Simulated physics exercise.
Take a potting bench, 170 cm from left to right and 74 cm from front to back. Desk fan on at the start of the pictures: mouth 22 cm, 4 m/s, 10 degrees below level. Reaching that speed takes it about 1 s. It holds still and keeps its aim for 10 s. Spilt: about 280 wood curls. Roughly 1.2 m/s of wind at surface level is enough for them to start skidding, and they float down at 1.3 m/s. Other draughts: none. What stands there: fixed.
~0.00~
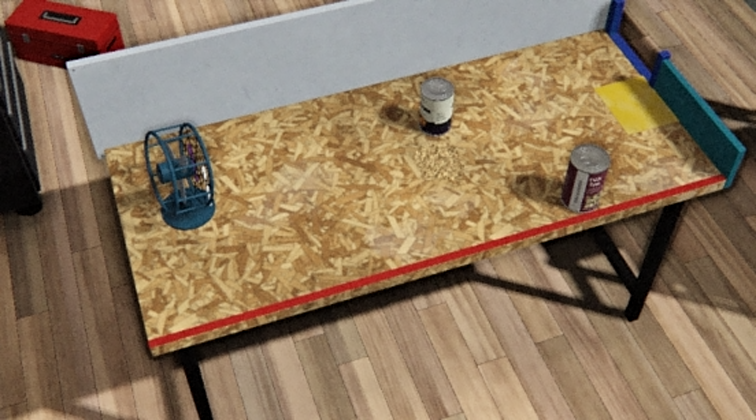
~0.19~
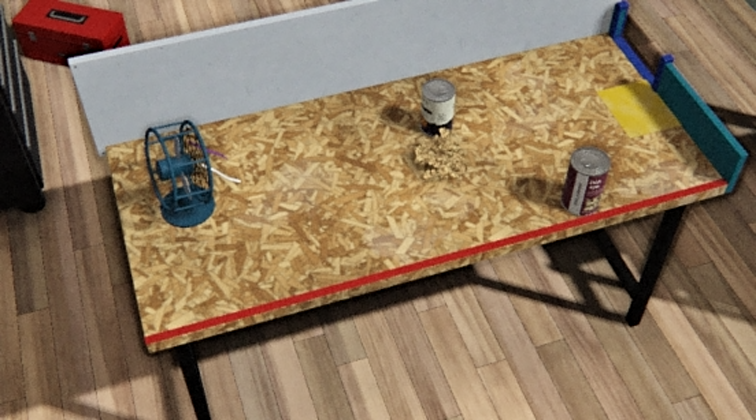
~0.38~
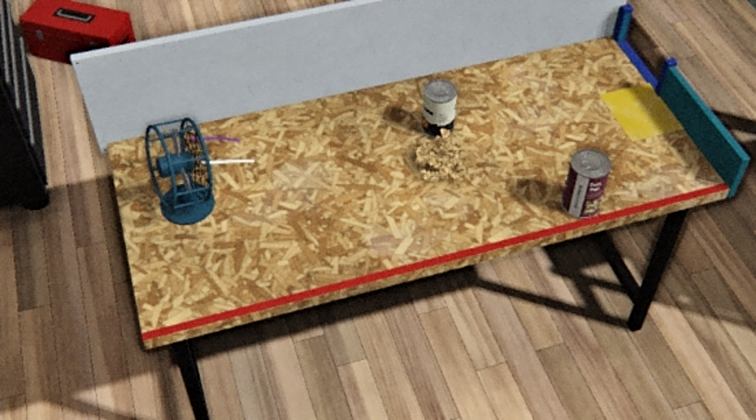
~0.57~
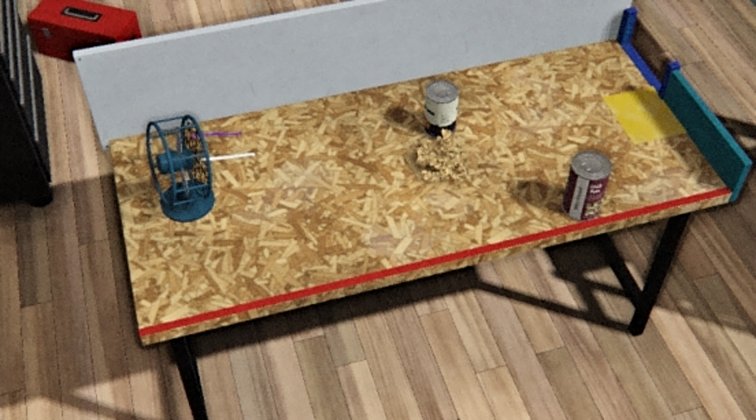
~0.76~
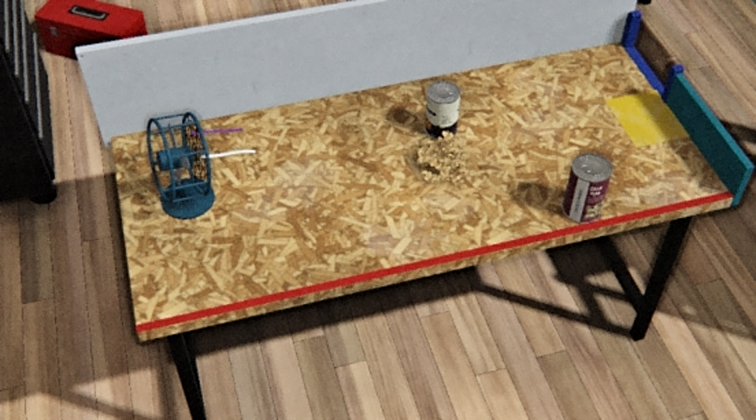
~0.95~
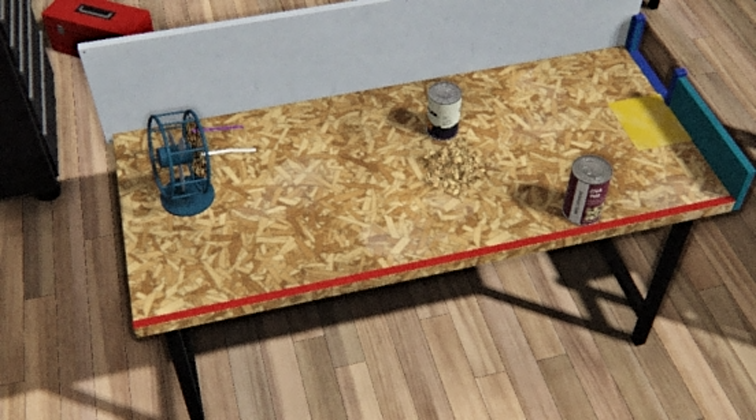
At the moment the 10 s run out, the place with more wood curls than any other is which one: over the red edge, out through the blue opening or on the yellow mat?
That is the red one.
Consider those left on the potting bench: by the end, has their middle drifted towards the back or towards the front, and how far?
I'd say frontward, around 30 cm.
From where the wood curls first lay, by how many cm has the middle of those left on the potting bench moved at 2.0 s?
The centre sits some 40 cm from where it began.
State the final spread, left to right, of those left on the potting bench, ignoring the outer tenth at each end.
40 cm, give or take.
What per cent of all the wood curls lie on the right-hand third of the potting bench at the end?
40 %.
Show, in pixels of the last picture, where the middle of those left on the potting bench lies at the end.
The middle sits near pixel (566, 208).
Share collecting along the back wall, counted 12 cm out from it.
It comes to close to 0 per cent.
After 2.0 s, 0 % are out through the blue opening, 0 % on the yellow mat and 36 % over the red edge; the middle of those still in play is near (572, 199); 48 % have settled or left.
After 3.2 s, 0 % are out through the blue opening, 0 % on the yellow mat and 47 % over the red edge; the middle of those still in play is near (566, 208); 70 % have settled or left.
After 5.5 s, 0 % are out through the blue opening, 0 % on the yellow mat and 53 % over the red edge; the middle of those still in play is near (566, 208); 80 % have settled or left.
After 10.0 s, at the end, 0 % are out through the blue opening, 0 % on the yellow mat and 56 % over the red edge; the middle of those still in play is near (566, 208).
